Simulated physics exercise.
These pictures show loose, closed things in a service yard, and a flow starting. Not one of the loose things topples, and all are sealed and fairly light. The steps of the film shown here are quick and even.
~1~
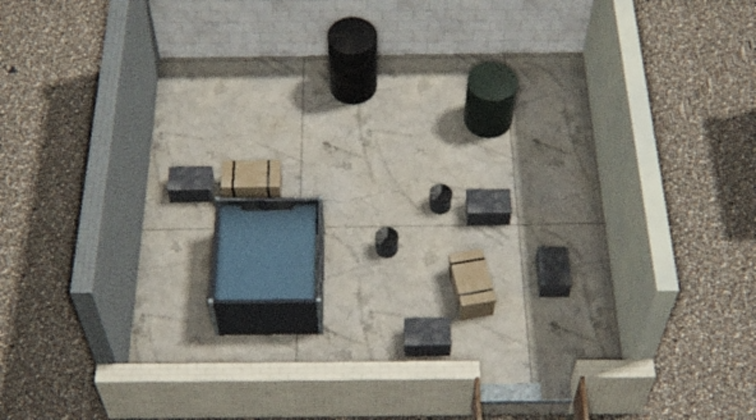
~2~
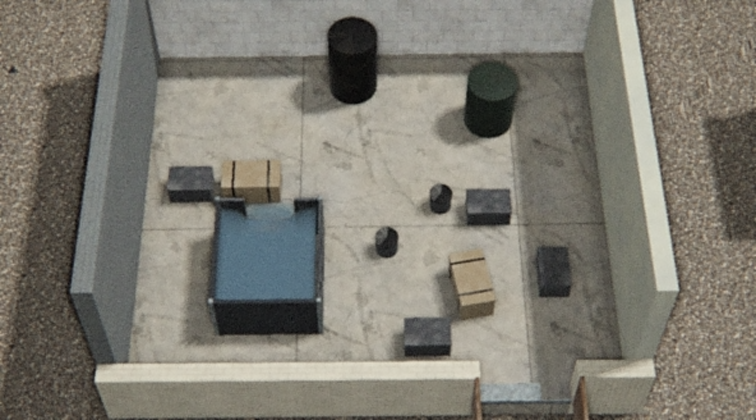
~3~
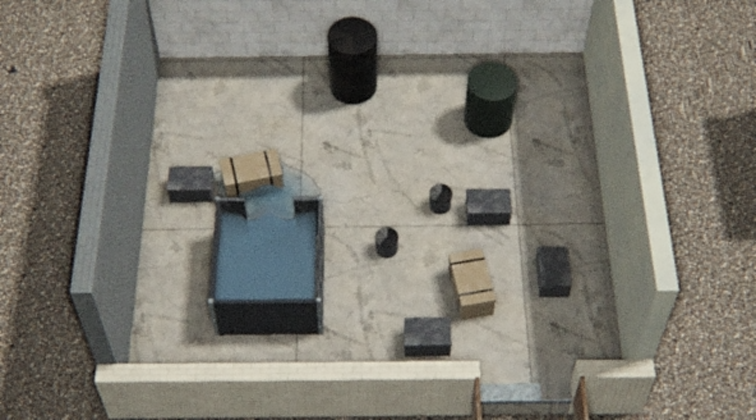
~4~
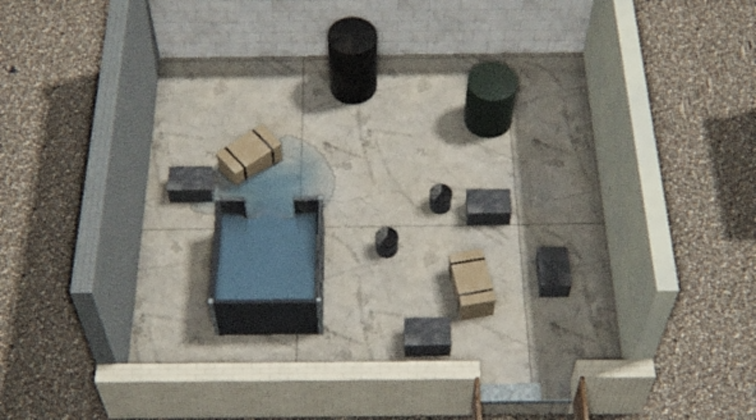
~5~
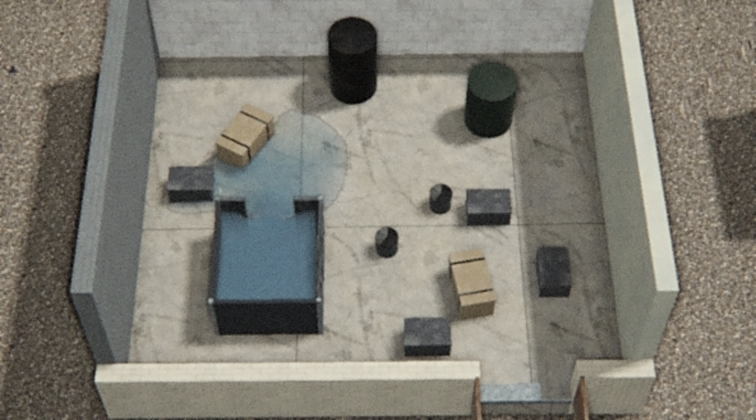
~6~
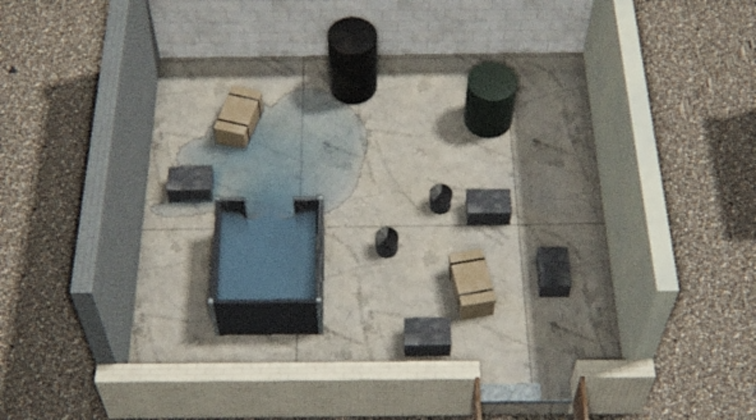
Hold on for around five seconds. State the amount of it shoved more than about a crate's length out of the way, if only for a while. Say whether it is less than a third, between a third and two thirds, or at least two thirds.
Counting the far movers, it's low - under a third.
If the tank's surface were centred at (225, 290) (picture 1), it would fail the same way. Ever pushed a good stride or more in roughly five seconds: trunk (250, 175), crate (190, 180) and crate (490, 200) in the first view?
Well, the first one got driven a long way, the second got driven a long way, and the third didn't get far.
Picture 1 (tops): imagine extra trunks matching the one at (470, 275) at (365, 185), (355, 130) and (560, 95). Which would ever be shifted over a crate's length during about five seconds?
Stays put, shoved clear, stays put.
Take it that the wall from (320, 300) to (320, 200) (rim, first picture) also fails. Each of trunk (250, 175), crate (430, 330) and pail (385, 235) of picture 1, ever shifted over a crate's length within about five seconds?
In turn: Stayed within it, moved that far, moved that far.
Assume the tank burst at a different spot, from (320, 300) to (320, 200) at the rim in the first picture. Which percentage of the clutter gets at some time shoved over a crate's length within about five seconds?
About 80 per cent.
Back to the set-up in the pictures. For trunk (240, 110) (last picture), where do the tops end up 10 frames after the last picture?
Approximately at pixel (183, 61).
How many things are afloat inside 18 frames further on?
Count: 1.
A moment on, 1 of 8 are well off their spots; 0 afloat.
Next, 1 of 8 are well off their spots; 1 afloat.
Later, 1 of 8 are well off their spots; 1 afloat.
In the end, 2 of 8 are well off their spots, and 2 have been at some point; 1 afloat.
